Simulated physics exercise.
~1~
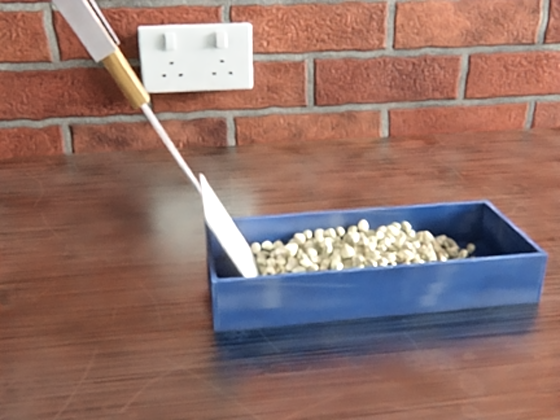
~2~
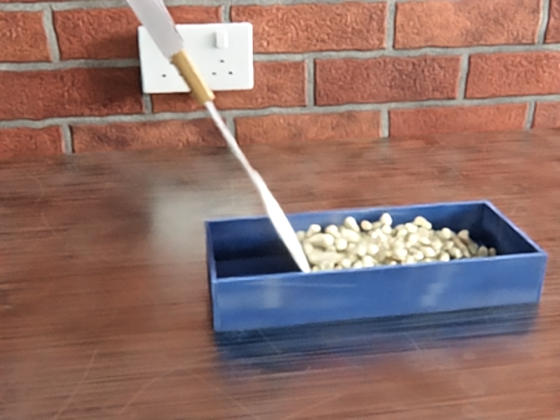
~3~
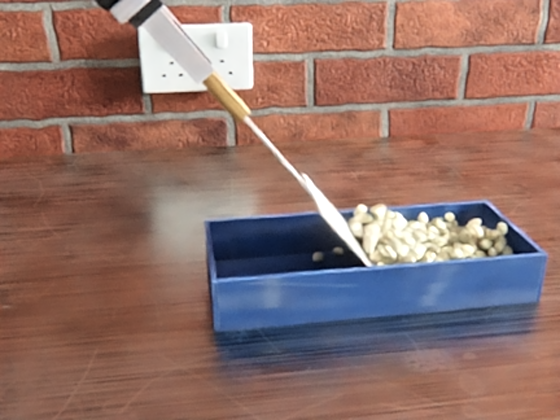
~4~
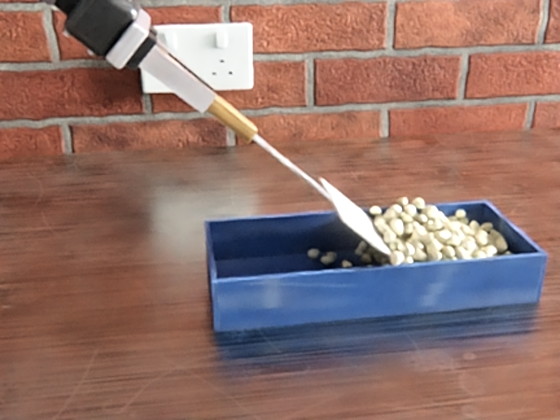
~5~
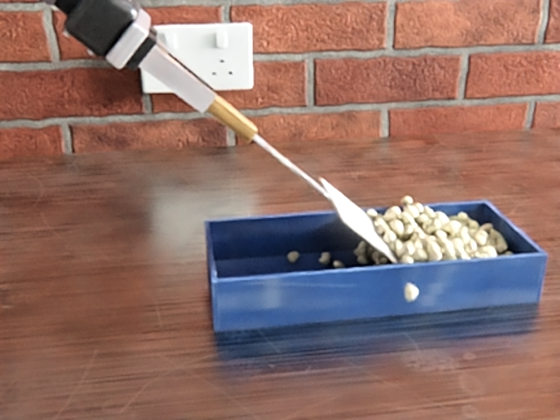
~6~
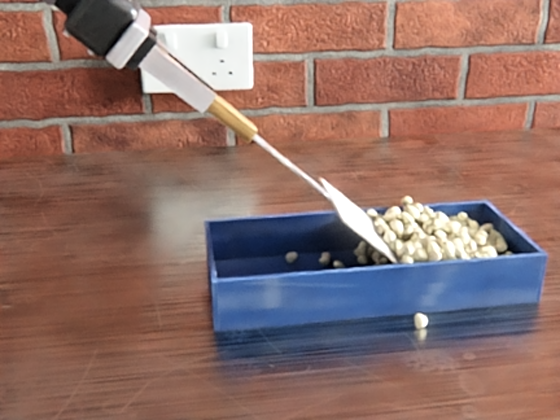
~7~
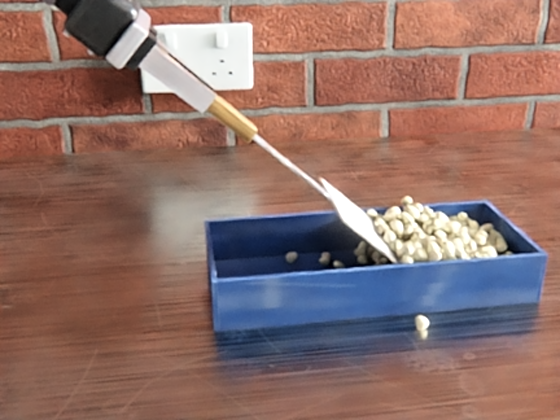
A robot arm swept a paddle to the right through a blue trough of pale dried beans, heaping them toward the right end, then stopped. One bean dropped over the front edge onto the wooden table, and a few stayed behind the blade.
